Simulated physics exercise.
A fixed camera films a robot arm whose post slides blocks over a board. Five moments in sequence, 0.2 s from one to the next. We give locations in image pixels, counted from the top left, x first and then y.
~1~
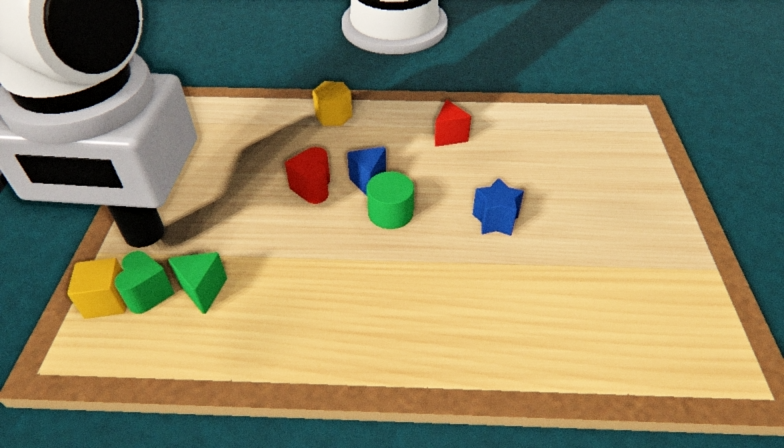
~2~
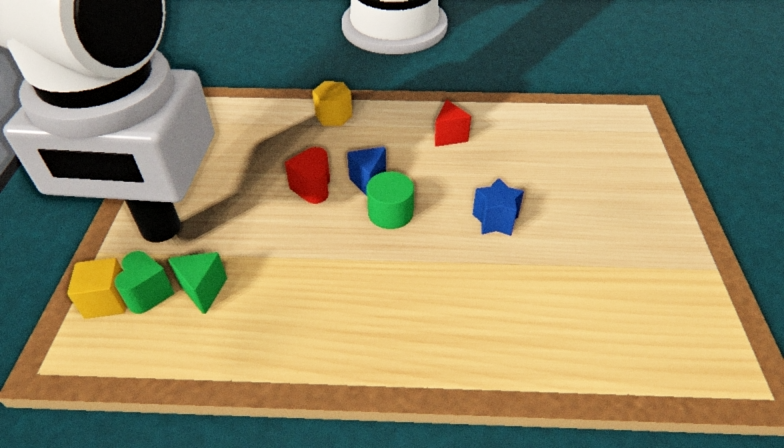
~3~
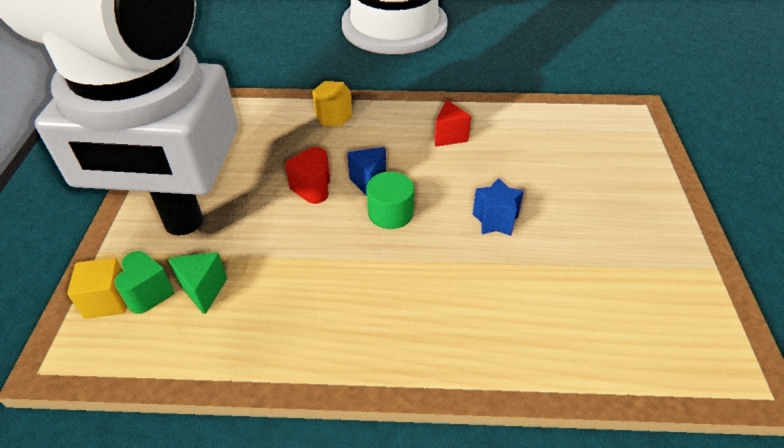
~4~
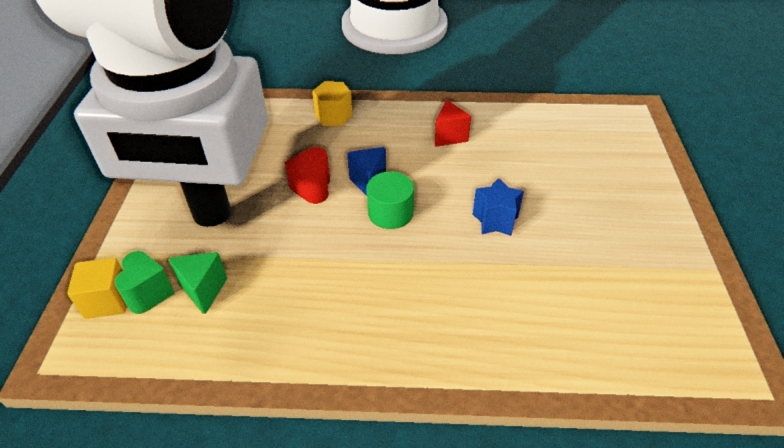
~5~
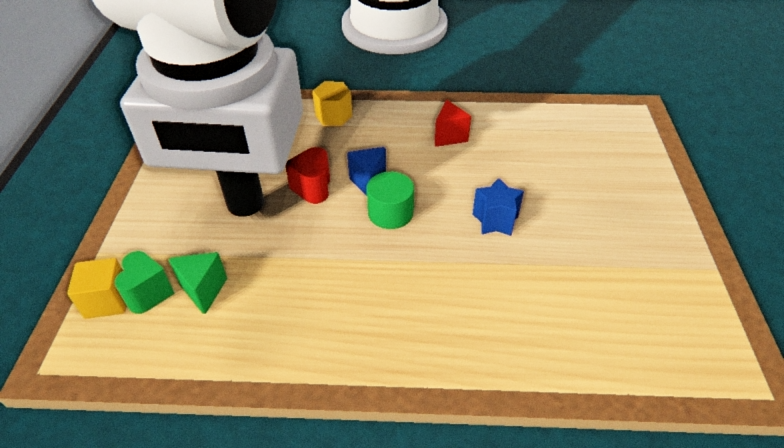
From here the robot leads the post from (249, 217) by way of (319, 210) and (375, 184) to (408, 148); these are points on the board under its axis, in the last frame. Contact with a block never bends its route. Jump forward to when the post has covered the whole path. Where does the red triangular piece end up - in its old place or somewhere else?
That block remains where it is.
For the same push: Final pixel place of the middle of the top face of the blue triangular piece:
Around pixel (416, 105).
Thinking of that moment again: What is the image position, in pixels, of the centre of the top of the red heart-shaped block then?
Around (328, 154).
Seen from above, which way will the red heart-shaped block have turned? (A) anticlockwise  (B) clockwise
The answer is A.
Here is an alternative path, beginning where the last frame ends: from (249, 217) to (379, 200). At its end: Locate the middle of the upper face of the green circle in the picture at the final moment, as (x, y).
Close to (414, 190).
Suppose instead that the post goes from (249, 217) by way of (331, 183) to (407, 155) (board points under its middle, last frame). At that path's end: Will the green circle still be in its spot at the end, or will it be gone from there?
Answer: Unmoved.
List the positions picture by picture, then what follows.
In the first picture, post's lower end at (145, 234); red heart-shaped block at (309, 162); blue triangular piece at (367, 157); red triangular piece at (451, 112).
In the second picture, post at (161, 229); blocks still.
In the third picture, post at (184, 222); blocks still.
In the fourth picture, post at (212, 214); blocks still.
In the fifth picture, post at (246, 204); red heart-shaped block at (309, 162); blue triangular piece at (367, 157); red triangular piece at (451, 112).
What follows on the original path. One third of the way, post at (318, 197); red heart-shaped block at (319, 159), turned 35° anticlockwise.
Two thirds of the way, post at (375, 170); red heart-shaped block at (328, 154), turned 75° anticlockwise; blue triangular piece at (387, 139), turned 30° anticlockwise.
At the end, post at (408, 135); red heart-shaped block at (328, 154), turned 75° anticlockwise; blue triangular piece at (416, 105), turned 45° anticlockwise; red triangular piece still.
